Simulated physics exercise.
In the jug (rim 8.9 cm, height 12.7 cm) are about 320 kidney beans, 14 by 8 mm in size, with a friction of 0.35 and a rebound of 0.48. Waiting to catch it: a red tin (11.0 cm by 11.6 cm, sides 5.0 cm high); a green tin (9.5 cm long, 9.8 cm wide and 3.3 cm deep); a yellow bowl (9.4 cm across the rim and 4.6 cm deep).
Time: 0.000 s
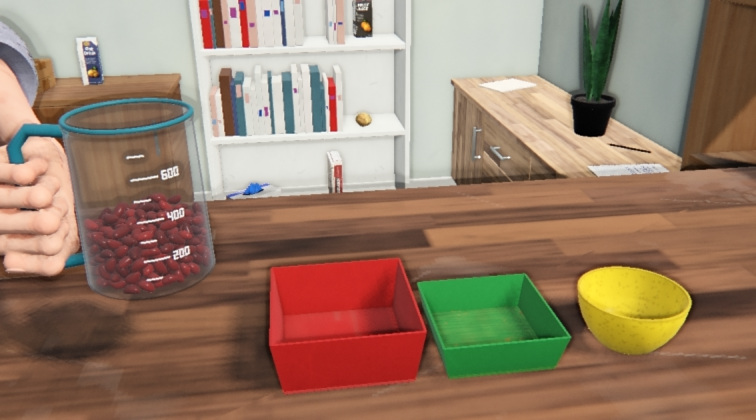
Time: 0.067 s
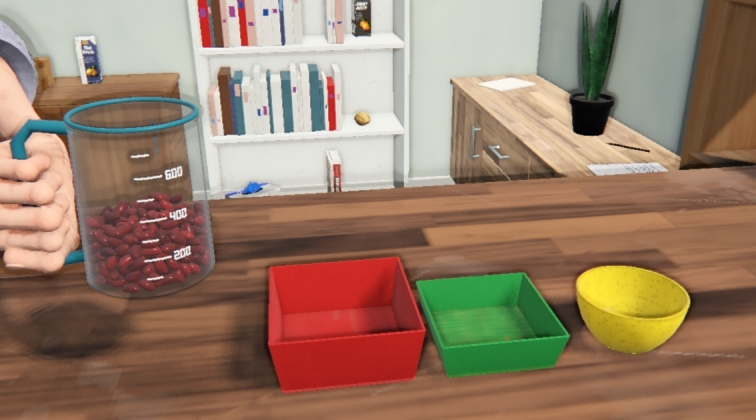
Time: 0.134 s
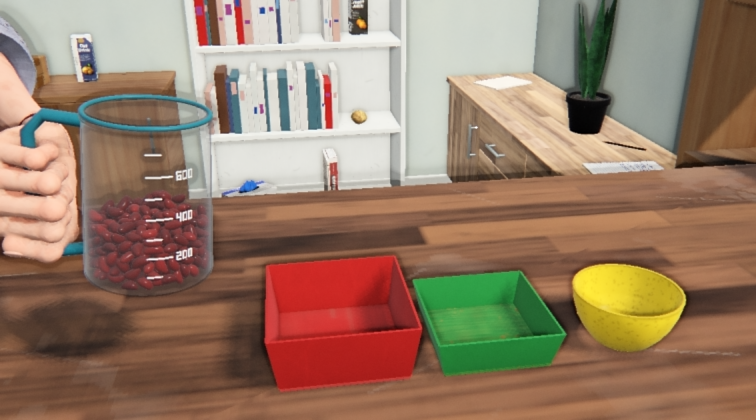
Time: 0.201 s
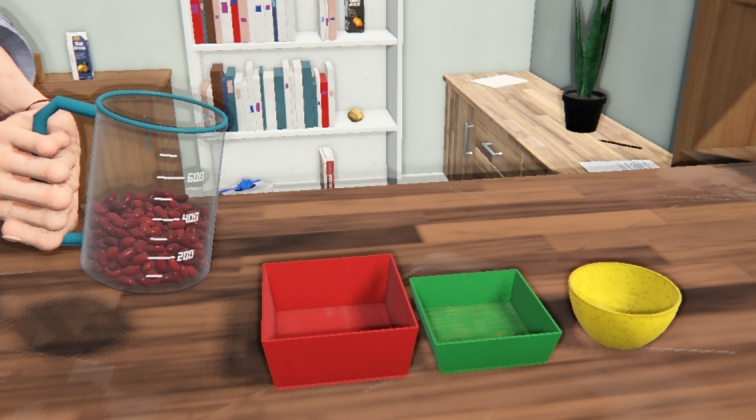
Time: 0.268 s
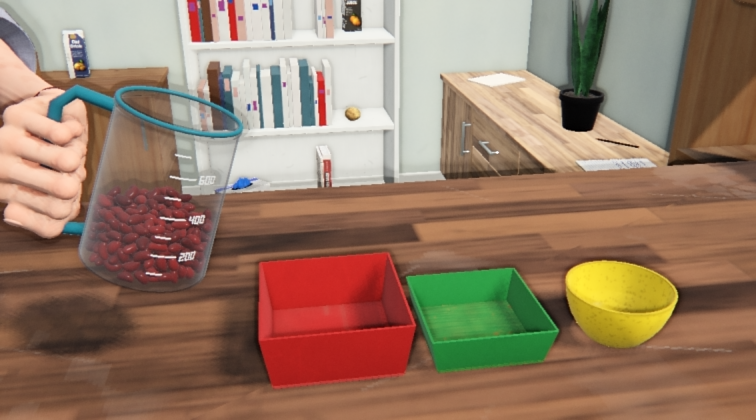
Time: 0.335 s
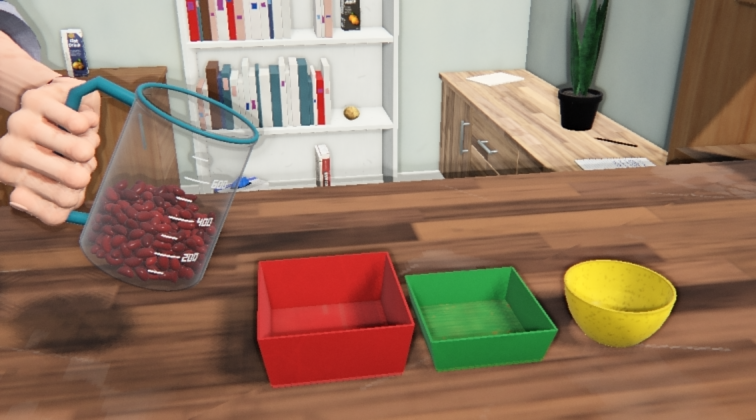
Clear jug of red kidney beans tilting gradually to the right in a hand, beside a red tin, green tin and yellow bowl.
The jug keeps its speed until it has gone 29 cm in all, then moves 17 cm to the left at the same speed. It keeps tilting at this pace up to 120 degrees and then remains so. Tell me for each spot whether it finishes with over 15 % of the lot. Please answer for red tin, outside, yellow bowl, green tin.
Red tin: It does not; outside: It does not; yellow bowl: It does not; green tin: It does.
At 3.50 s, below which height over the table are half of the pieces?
I'd put it at about 2 centimetres.
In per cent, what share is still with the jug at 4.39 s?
I'd estimate some 0 per cent of the load.
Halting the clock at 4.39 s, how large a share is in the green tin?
About 90 per cent so far.
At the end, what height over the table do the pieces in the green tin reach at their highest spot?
I'd put it at close to 4.0 cm.
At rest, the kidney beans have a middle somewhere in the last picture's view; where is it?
(476, 319), give or take.
Then, at 1.55 s, tilt 120 degrees; jug 40 %, green tin 40 %, red tin 5 %, in the air 10 %; middle of all pieces near (409, 274).
Then, at 2.57 s, tilt 120 degrees; green tin 90 %, red tin 5 %; middle of all pieces near (470, 319).
After 3.50 s, tilt 120 degrees; green tin 90 %, red tin 5 %; middle of all pieces near (470, 319).
After 4.39 s, tilt 120 degrees; green tin 90 %, red tin 5 %; middle of all pieces near (470, 319).
At rest (4.6 s), jug 0 %, yellow bowl 0 %, outside 5 %, green tin 90 %, red tin 5 %.
